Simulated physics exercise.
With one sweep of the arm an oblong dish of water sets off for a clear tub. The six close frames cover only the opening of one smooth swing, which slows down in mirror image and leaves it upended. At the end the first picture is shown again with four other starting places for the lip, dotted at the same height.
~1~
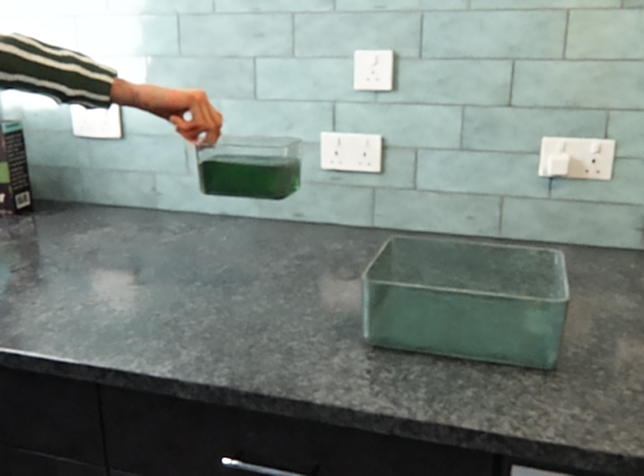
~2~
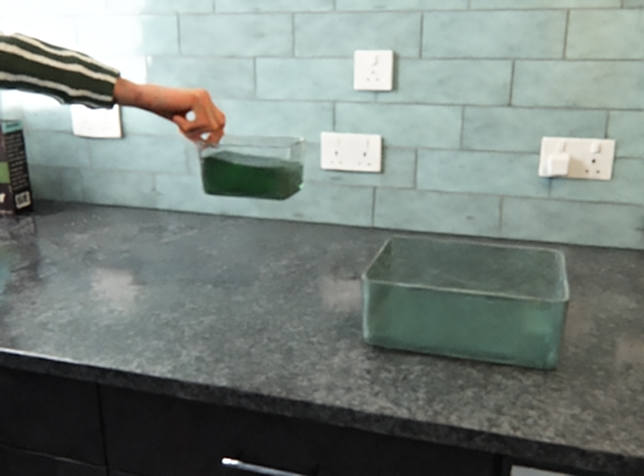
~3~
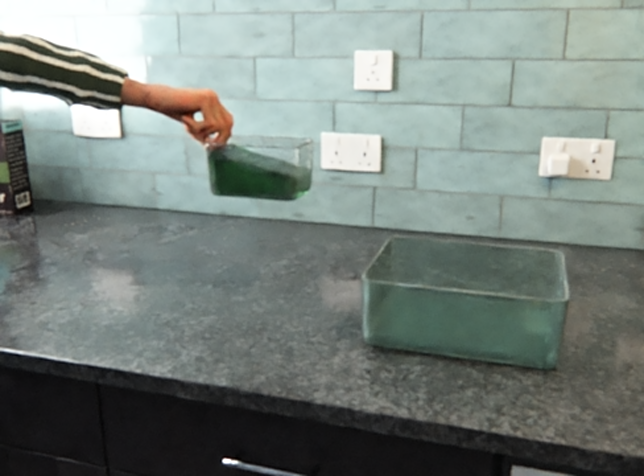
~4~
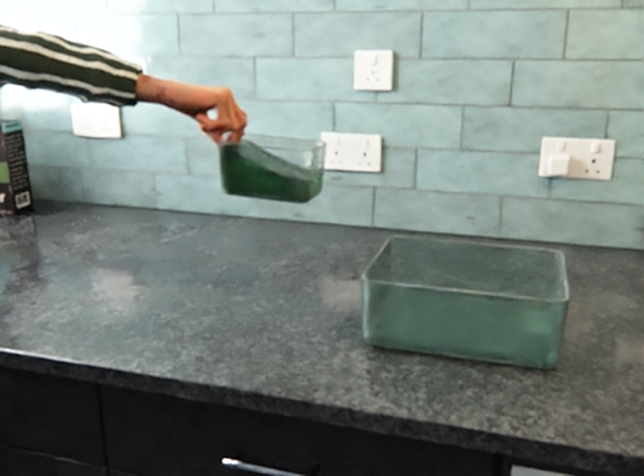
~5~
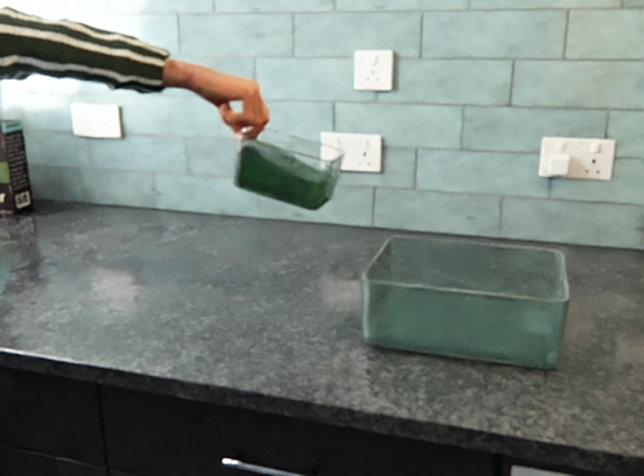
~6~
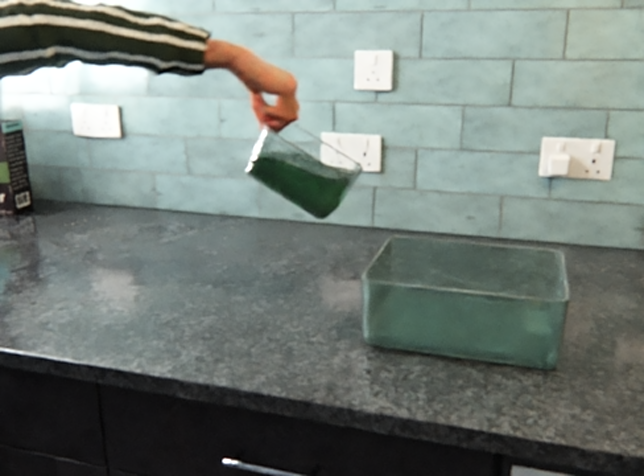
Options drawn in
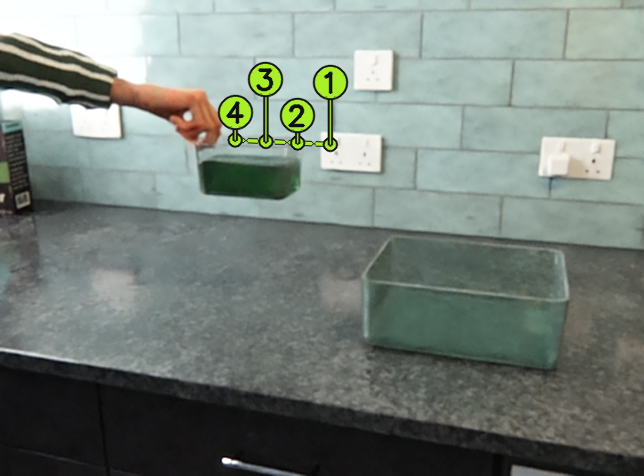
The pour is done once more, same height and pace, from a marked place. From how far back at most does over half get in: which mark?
Use spot 3.
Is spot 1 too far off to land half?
No, that is safe.
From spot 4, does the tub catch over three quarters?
No, less.
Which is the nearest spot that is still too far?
The answer is 4.
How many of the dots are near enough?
Three of the four.
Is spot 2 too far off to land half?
No, not at all.
On the marked copy, 1 at (330, 144); 2 at (297, 143); 3 at (265, 141); 4 at (235, 140).
With 1, about 86 % lands in the tub, 2 % falls short and 12 % goes beside or beyond.
With 2, about 89 % lands in the tub, 4 % falls short and 6 % goes beside or beyond.
With 3, about 70 % lands in the tub, 25 % falls short and 5 % goes beside or beyond.
With 4, about 31 % lands in the tub, 66 % falls short and 3 % goes beside or beyond.
